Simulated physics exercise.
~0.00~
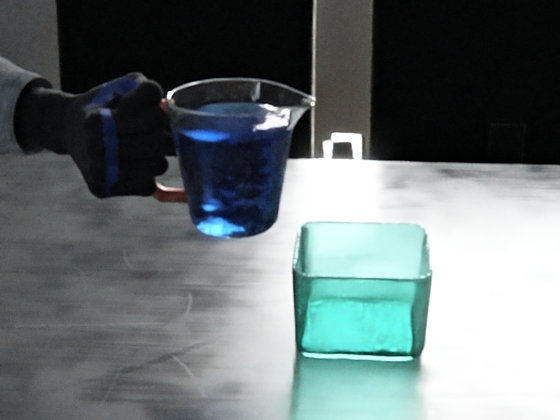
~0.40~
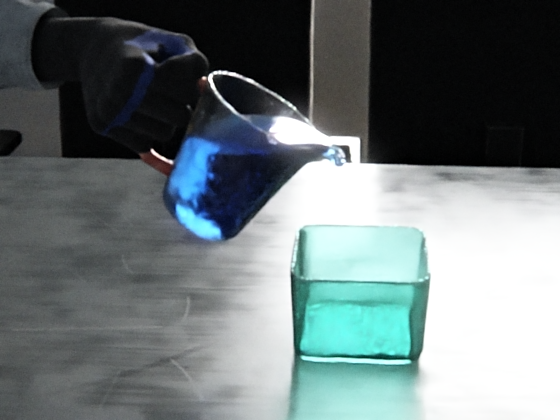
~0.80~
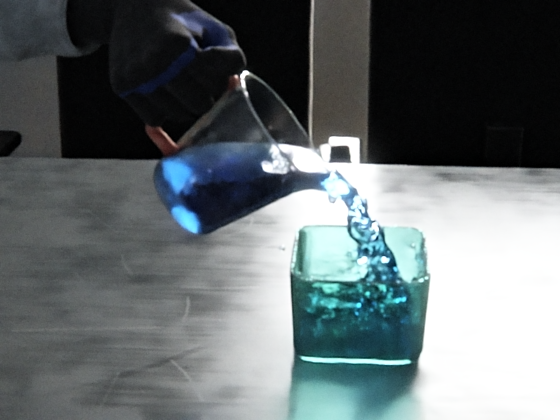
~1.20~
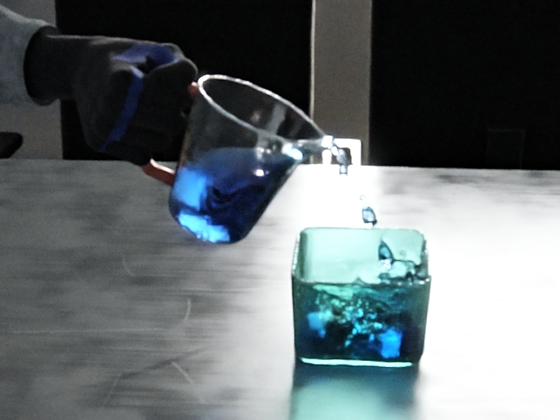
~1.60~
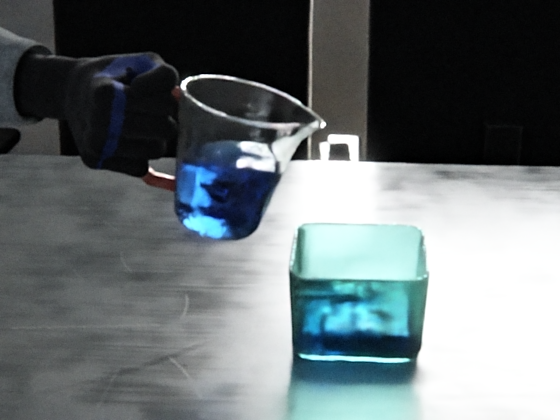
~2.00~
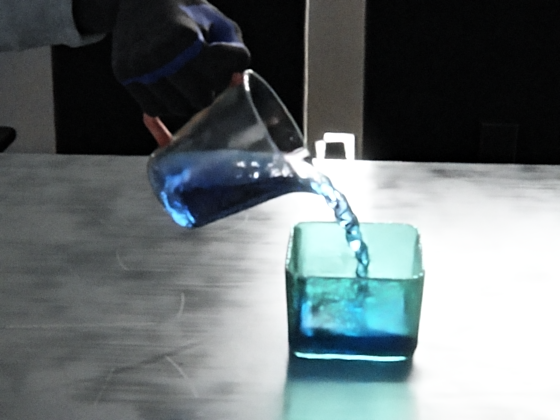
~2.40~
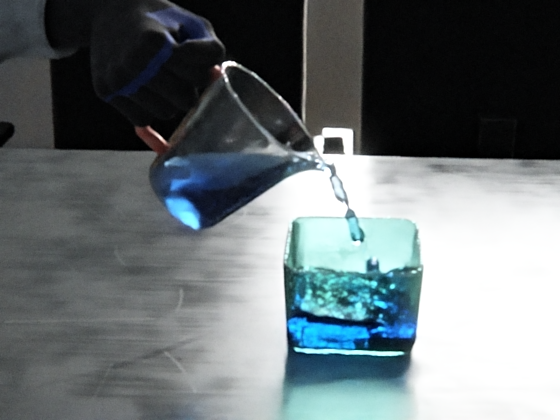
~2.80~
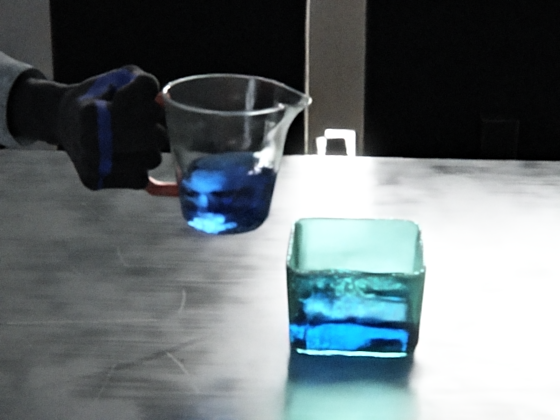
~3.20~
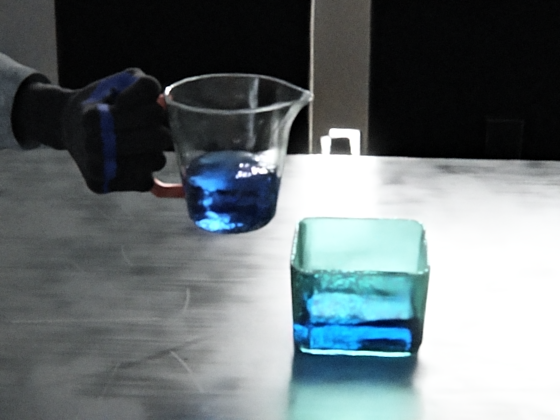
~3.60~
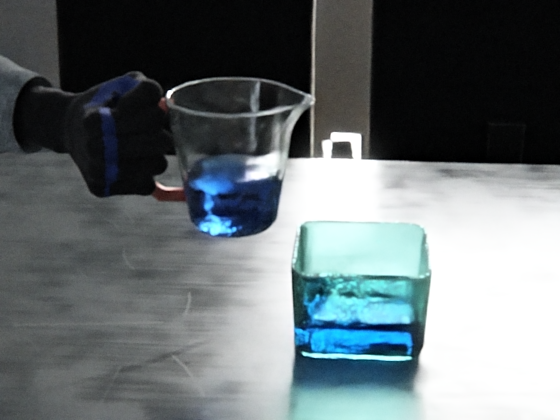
On a table, a gloved hand pours blue liquid twice from a jug into a box, keeping some.
